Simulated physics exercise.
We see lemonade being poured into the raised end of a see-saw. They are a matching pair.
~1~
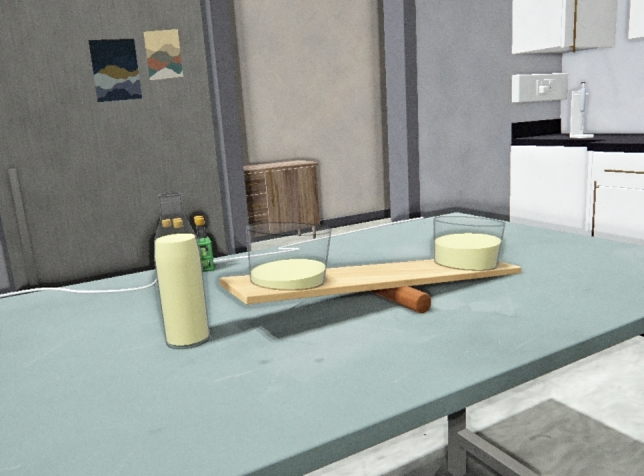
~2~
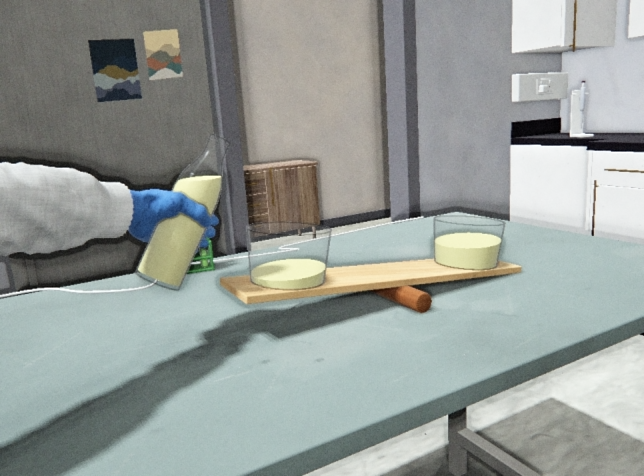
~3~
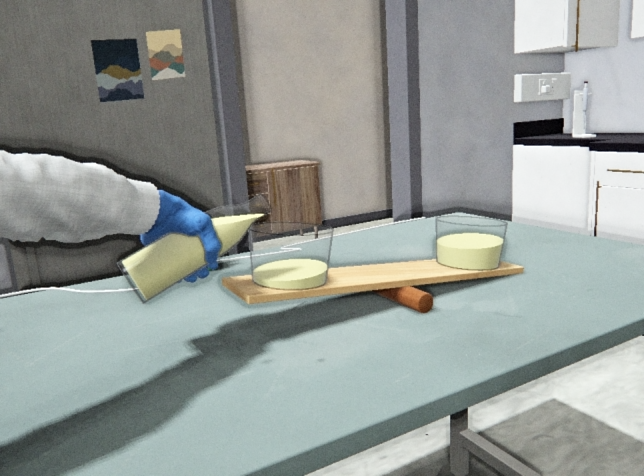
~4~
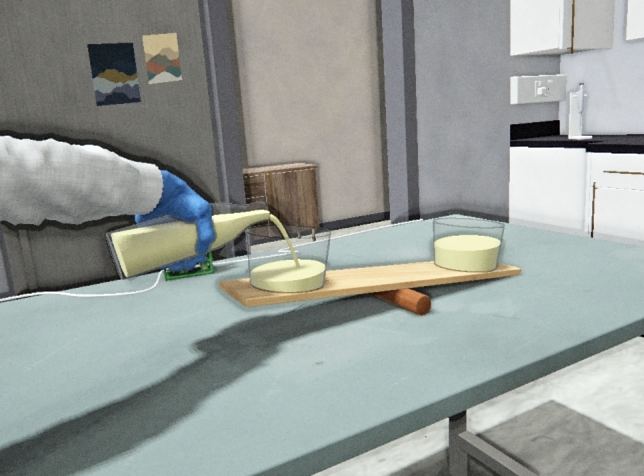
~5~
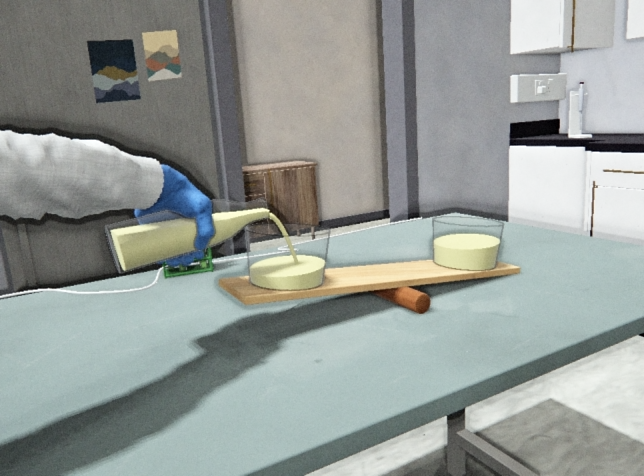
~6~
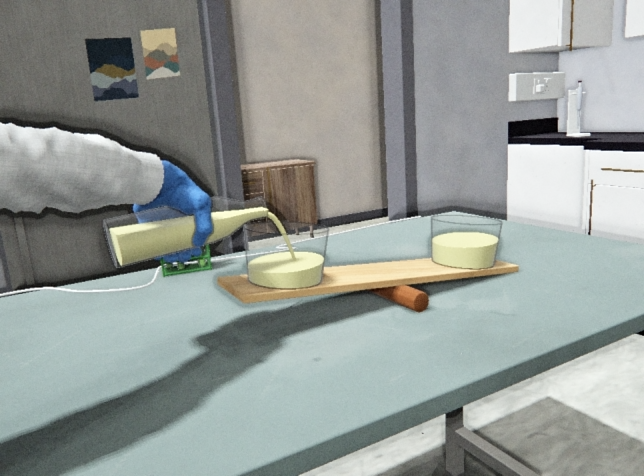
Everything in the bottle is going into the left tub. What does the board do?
It tips the other way.
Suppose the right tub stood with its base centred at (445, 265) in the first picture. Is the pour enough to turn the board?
My call: Goes down there.
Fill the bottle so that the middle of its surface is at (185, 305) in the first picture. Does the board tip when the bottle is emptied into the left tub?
Verdict: Keeps its lean.
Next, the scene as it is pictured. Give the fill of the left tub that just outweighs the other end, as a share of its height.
I make it 50 per cent.
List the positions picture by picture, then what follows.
Before the pour; bottle (179, 268) about two thirds full; left tub (288, 254) about a quarter full, raised; right tub (467, 241) about half full, on the low side, in the first frame.
The bottle is on its way; rolling pin (420, 302); left tub about a quarter full, surface at (288, 270), in the second frame.
The lemonade nears the lip; bottle (203, 240) tipped 70° with all of its load; left tub (290, 254) about a quarter full, in the third frame.
Pouring; rolling pin (420, 304); left tub about a quarter full, surface at (288, 270); right tub about half full, surface at (467, 243), in the fourth frame.
Pouring; bottle (196, 227) tipped 85° with about three quarters of its load; left tub (287, 254) about a quarter full, in the fifth frame.
Pouring; rolling pin (417, 301); left tub about a third full, surface at (286, 263); right tub about half full, surface at (464, 240), in the sixth frame.
A moment on, the left tub is about half full; the board leans as before.
Further on, the left tub is about two thirds full; the board has swung over, and that end is down.
When it is over, the left tub is about two thirds full; the board has swung over, and that end is down.
